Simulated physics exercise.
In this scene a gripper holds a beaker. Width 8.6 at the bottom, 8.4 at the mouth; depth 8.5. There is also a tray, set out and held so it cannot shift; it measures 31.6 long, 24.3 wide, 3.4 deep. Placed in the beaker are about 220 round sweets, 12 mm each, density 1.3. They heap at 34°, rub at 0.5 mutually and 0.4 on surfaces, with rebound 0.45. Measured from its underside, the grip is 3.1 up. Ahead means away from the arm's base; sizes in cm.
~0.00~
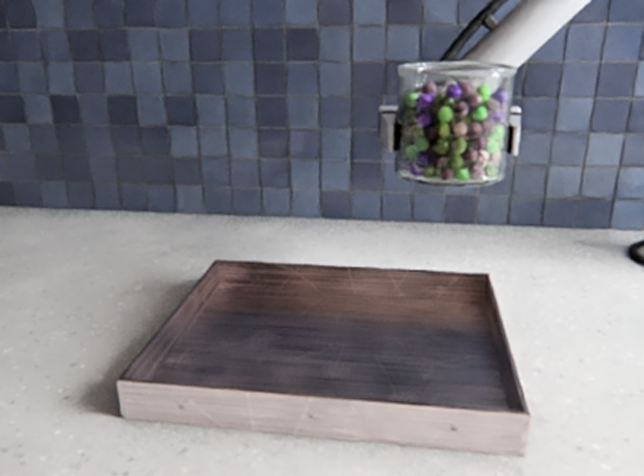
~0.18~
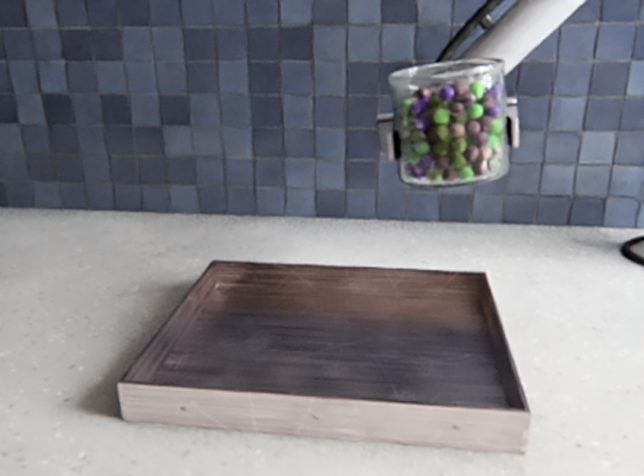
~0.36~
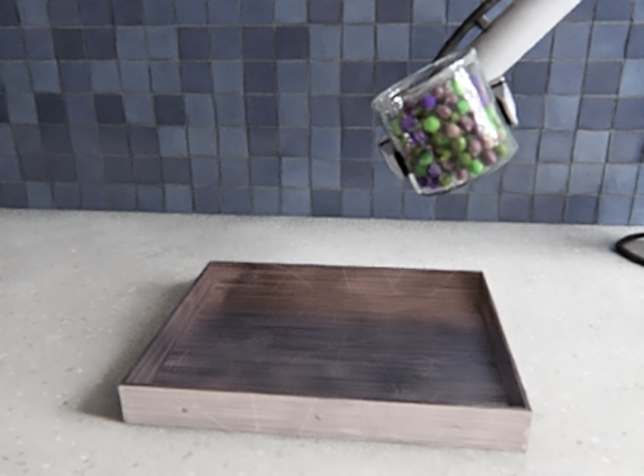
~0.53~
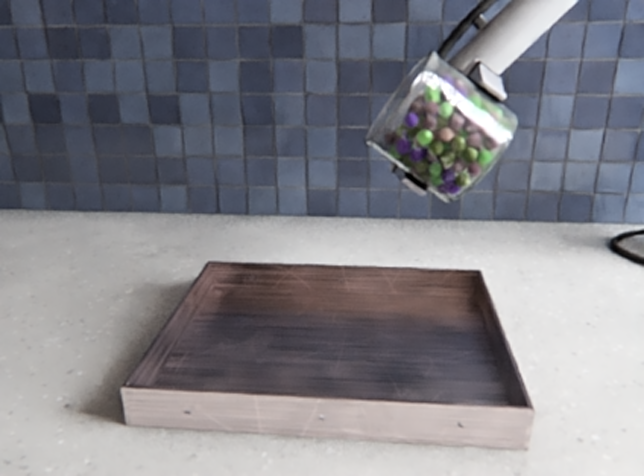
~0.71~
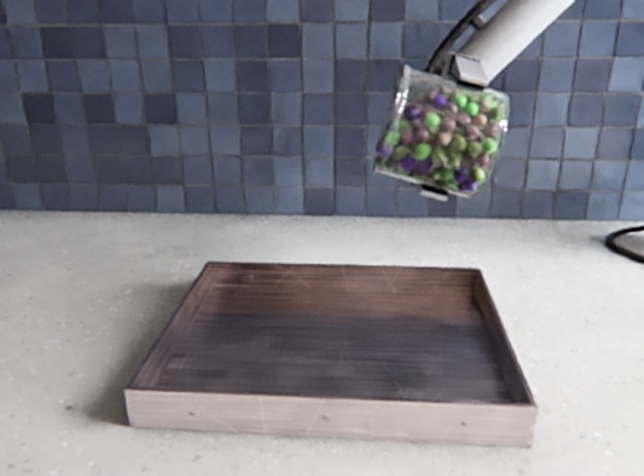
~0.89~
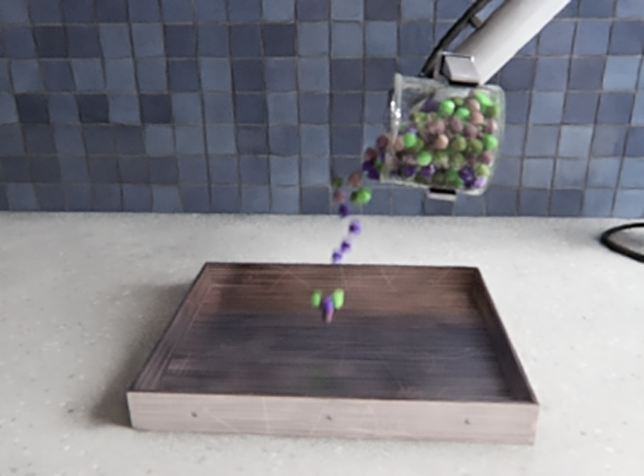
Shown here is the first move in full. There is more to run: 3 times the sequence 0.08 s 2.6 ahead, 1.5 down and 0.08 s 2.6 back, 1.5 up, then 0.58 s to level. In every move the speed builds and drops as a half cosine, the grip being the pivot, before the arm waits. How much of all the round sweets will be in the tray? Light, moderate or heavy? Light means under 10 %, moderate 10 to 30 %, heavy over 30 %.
Heavy.
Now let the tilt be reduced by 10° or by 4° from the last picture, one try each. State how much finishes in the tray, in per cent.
About 35 and 45 %.
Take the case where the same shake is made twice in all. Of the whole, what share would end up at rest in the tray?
I'd expect close to 50 per cent then.
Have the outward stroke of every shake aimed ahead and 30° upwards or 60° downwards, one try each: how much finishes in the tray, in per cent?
Result: Approx. 90 % and 40 %, one try each.
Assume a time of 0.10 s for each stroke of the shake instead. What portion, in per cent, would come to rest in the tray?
In that case about 55 in a hundred.
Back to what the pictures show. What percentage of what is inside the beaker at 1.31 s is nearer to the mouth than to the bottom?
Around 50 per cent of it.
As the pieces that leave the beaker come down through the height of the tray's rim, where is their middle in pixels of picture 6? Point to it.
Close to pixel (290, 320).
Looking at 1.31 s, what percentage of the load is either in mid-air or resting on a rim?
My guess is some 10 in a hundred.
By 1.31 s, tilted 83° forward, highest piece 21 above the table; 127 in the beaker, 75 in the tray, 23 in flight or on a rim.
By 1.74 s, tilted 24° forward, highest piece 25 above the table; 129 in the tray, 94 in the beaker, 1 on the table or floor, 1 in flight or on a rim.
By 2.15 s, level, highest piece 25 above the table; 130 in the tray, 94 in the beaker, 1 on the table or floor.
By 3.20 s, level, highest piece 25 above the table; 130 in the tray, 94 in the beaker, 1 on the table or floor.
Final count, 130 in the tray, 94 in the beaker, 1 on the table or floor. That is 58 % in the tray.
